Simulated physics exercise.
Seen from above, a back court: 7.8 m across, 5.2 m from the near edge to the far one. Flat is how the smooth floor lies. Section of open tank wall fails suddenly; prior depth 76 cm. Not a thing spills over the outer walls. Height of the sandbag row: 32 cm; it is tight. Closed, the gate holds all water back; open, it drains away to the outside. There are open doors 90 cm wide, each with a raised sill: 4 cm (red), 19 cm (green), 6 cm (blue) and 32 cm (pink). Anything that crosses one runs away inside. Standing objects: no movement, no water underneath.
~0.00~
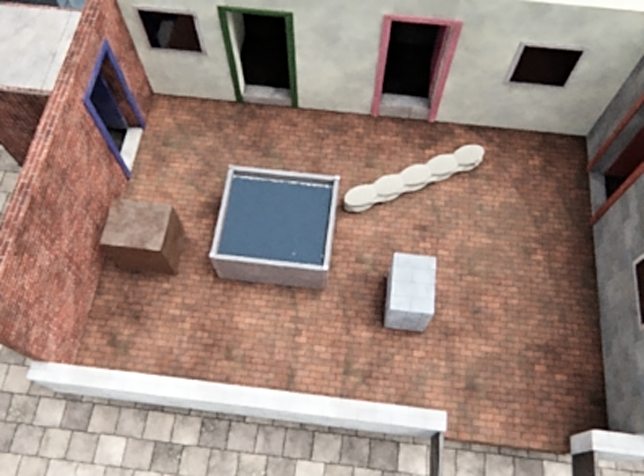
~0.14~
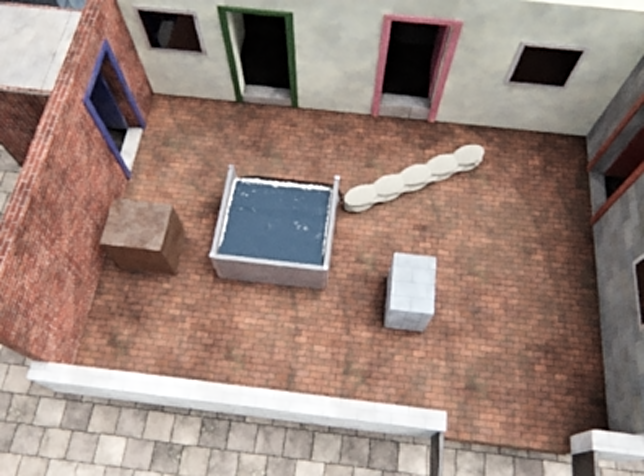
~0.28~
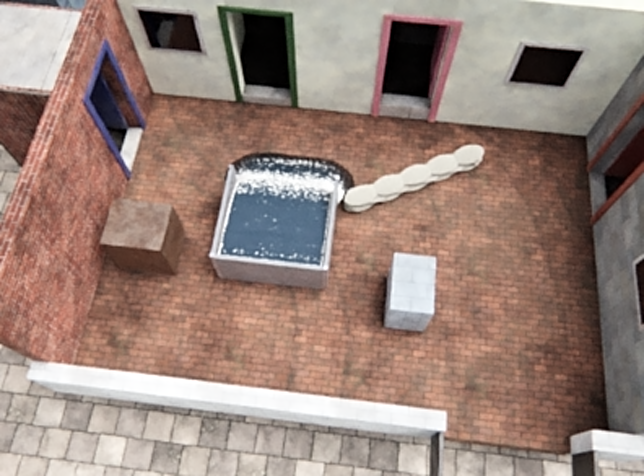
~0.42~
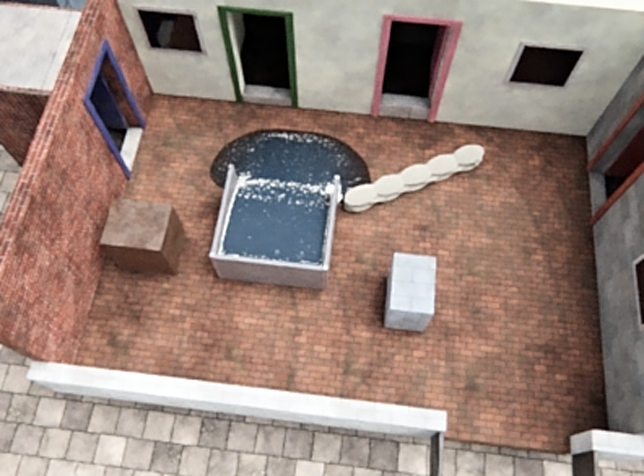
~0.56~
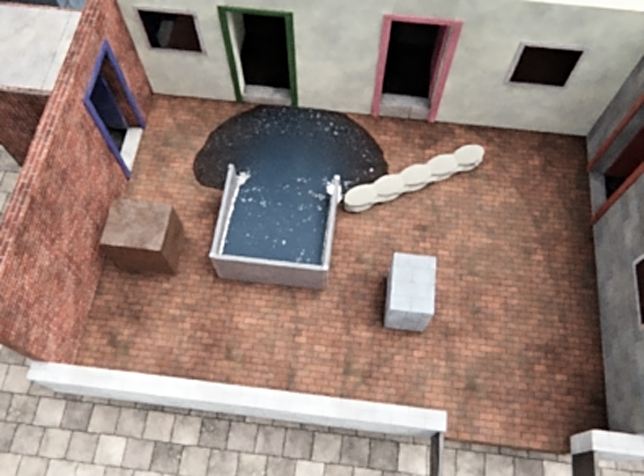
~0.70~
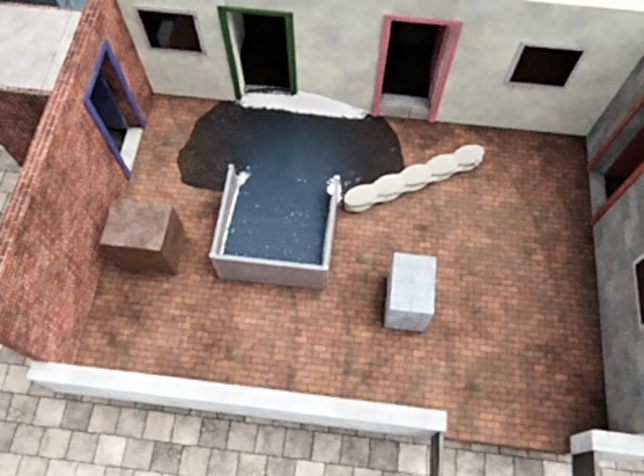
A walled back court with a red brick floor is seen from above by a still camera, with an open tank of dark blue water left of centre. A brown block sits to its left, a pale block and a cream sandbag row to its right, and green and pink doorways behind. The tank's far side gives way, and foaming water pours out, spreading in a dark, widening fan to the back wall.
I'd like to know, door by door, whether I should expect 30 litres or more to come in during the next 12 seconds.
Here is what to expect: At the red door, that much or more; at the green door, that much or more; at the blue door, that much or more; at the pink door, not that much.
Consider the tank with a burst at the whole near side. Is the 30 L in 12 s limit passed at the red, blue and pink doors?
Compared with the limit, red is lower, blue is lower and pink is lower.
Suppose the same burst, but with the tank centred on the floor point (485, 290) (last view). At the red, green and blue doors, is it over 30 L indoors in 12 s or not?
For the red door, the amount is too high; for the green door, the amount is acceptable; for the blue door, the amount is acceptable.
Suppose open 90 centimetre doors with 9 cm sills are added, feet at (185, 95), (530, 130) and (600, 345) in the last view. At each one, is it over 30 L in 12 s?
More, less, less.
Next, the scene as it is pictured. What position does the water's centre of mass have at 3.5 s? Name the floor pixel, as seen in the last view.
Its balance point lies near (310, 164).
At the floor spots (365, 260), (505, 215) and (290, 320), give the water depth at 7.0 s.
Taking the spots in order: 0 cm, 1 cm, 0 cm.
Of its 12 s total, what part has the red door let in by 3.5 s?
25 percent or so by then.
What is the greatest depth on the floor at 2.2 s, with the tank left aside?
Max depth: About 34 centimetres.
After 1.4 s water covers 20 % of the floor and is deepest (42 cm) near (299, 114); red door not reached, green door 38 cm at the sill, 61 L in, blue door not reached, pink door 19 cm at the sill, 0 L in.
After 2.2 s water covers 25 % of the floor and is deepest (34 cm) near (163, 100); red door not reached, green door 27 cm at the sill, 120 L in, blue door 11 cm at the sill, 0 L in, pink door 16 cm at the sill, 0 L in.
After 3.5 s water covers 35 % of the floor and is deepest (23 cm) near (581, 142); red door 10 cm at the sill, 16 L in, green door 12 cm at the sill, 131 L in, blue door 13 cm at the sill, 27 L in, pink door 9 cm at the sill, 0 L in.
After 7.0 s water covers 70 % of the floor and is deepest (10 cm) near (149, 186); red door 6 cm at the sill, 61 L in, green door 8 cm at the sill, 131 L in, blue door 8 cm at the sill, 59 L in, pink door 7 cm at the sill, 0 L in.
After 12.0 s water covers 85 % of the floor and is deepest (6 cm) near (159, 226); red door 2 cm at the sill, 66 L in, green door 5 cm at the sill, 131 L in, blue door 4 cm at the sill, 67 L in, pink door 5 cm at the sill, 0 L in.
